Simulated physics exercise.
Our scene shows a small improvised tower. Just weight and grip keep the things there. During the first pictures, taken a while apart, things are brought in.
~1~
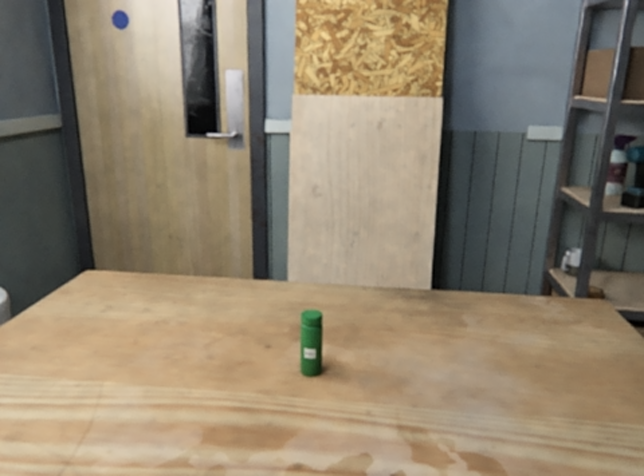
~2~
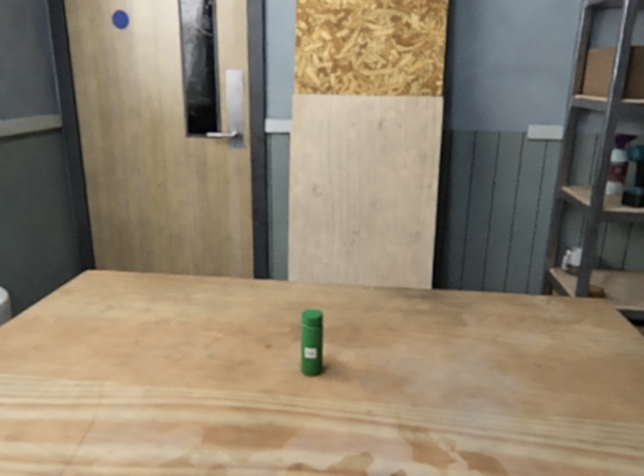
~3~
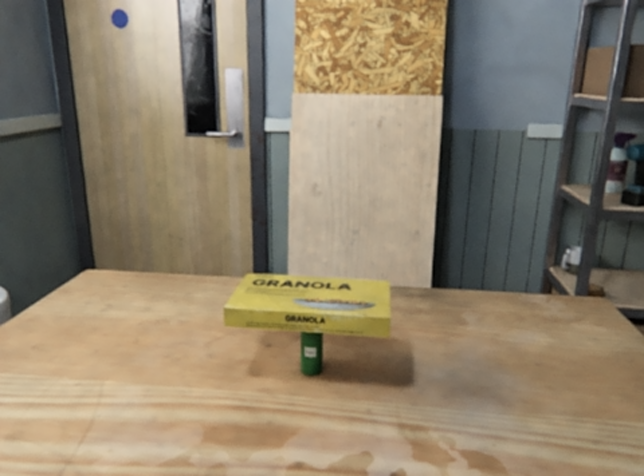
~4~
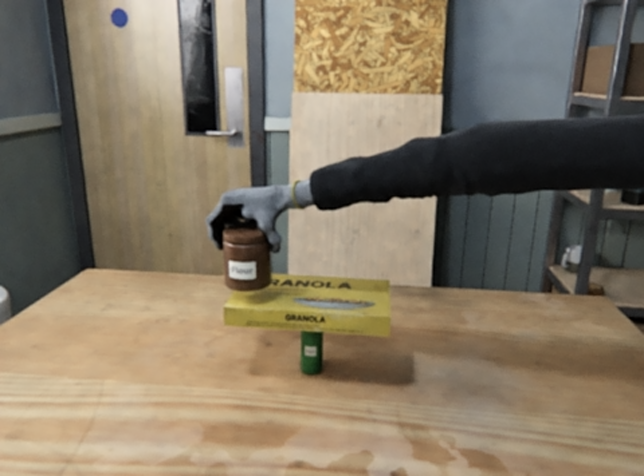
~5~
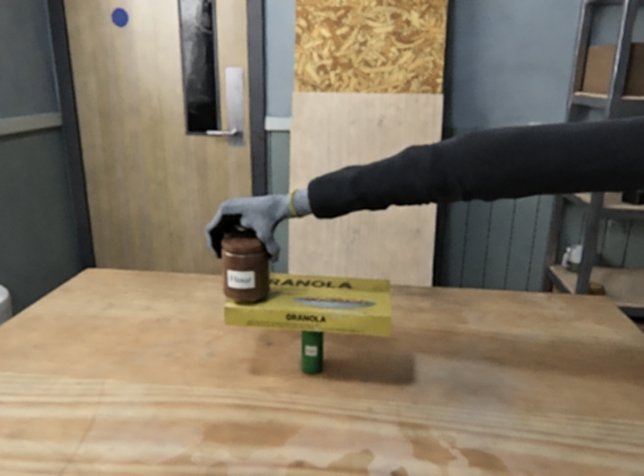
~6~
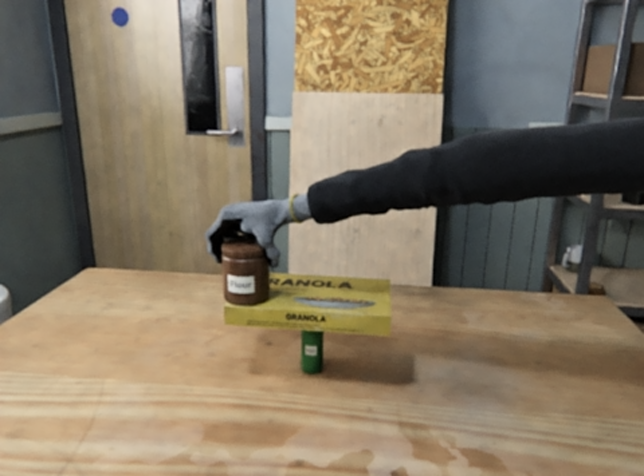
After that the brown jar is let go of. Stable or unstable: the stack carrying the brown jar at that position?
Unstable.
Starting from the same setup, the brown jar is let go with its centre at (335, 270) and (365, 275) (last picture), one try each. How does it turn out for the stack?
Trial 1: Stable. Trial 2: Falls over.
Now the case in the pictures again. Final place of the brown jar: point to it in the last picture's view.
Around (201, 345).
Then, 0.40 s on from there, brown jar now fallen; yellow packet turned 46° from how it was put.
Then, 0.60 s on from there, yellow packet turned 64° from how it was put.
Then, 0.80 s on from there, yellow packet turned 42° from how it was put; green shaker turned 39° from how it was put.
Then, 1.00 s on from there, yellow packet and green shaker now fallen.
In the end, fallen, yellow packet, green shaker and brown jar. At the end, from the last picture's camera, brown jar near (202, 346). The stack comes apart.
